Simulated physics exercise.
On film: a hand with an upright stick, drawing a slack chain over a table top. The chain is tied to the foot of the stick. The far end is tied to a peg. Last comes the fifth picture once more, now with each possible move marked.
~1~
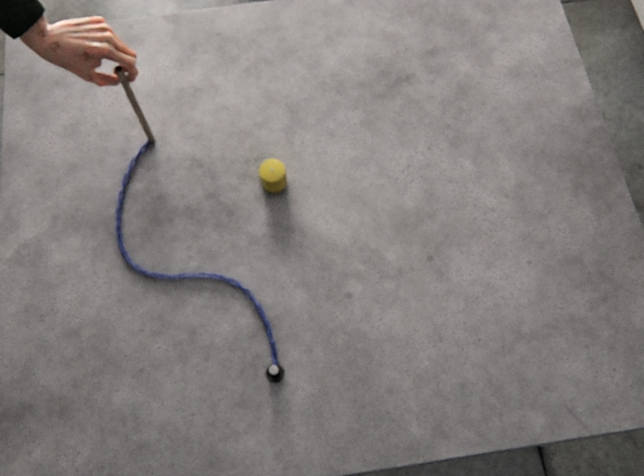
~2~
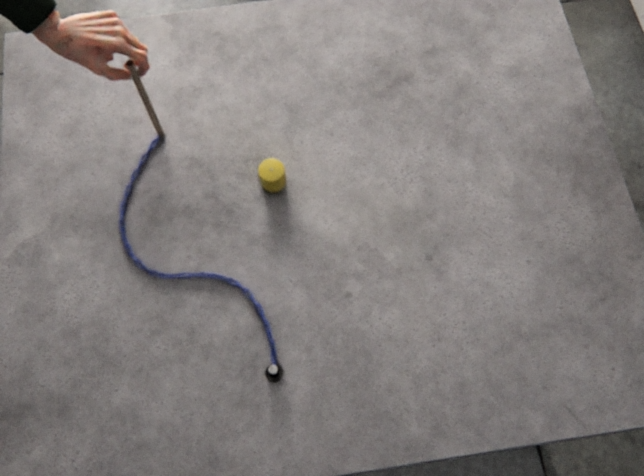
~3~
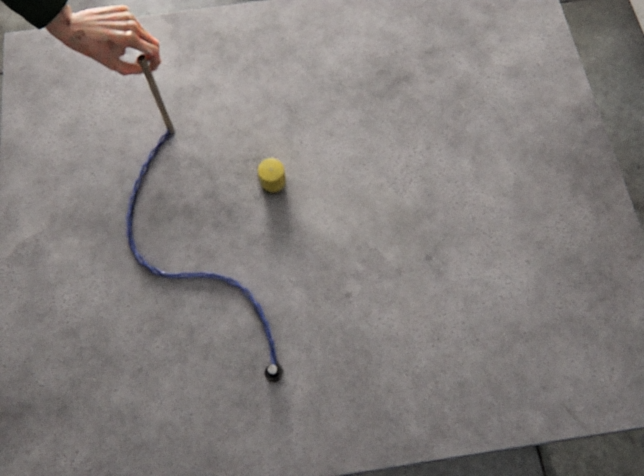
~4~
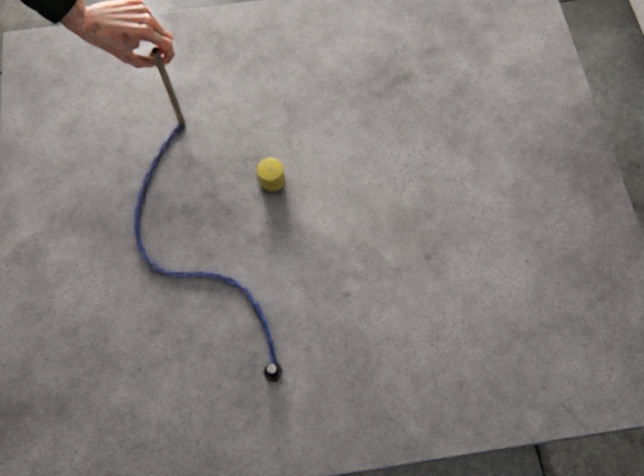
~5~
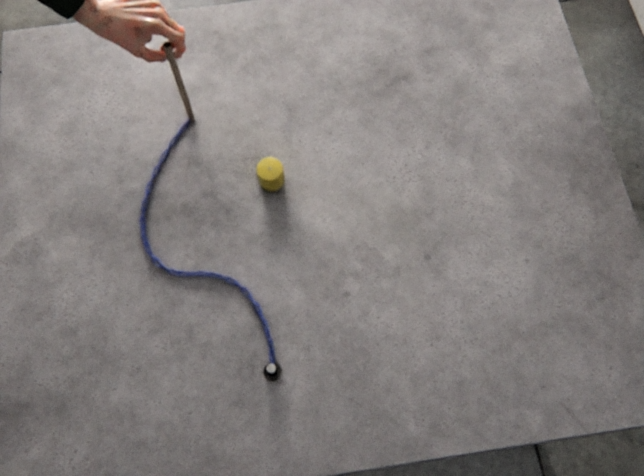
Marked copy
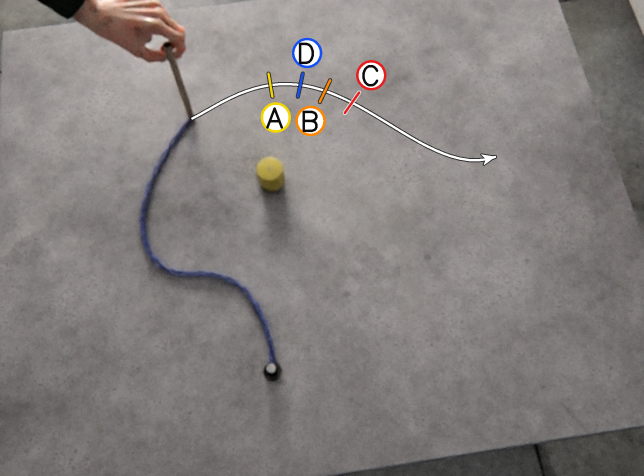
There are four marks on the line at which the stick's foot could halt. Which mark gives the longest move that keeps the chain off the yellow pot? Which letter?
The farthest safe stop is C.
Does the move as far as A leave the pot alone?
Yes.
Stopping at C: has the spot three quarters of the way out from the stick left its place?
By then, no.
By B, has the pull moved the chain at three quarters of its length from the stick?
By then, no.
On the marked copy, A at (270, 85); B at (325, 91); C at (352, 103); D at (300, 85); the route from (192, 119) via (344, 99) to (495, 157).
With C. Early on, foot of the stick (246, 92), middle of the chain (184, 234).
Further on, foot of the stick (305, 86), middle of the chain (217, 214).
At the end, foot of the stick (352, 103), middle of the chain (234, 209); nothing has been touched.
As for the rest, A is safe but short; B is safe but short; D is safe but short.
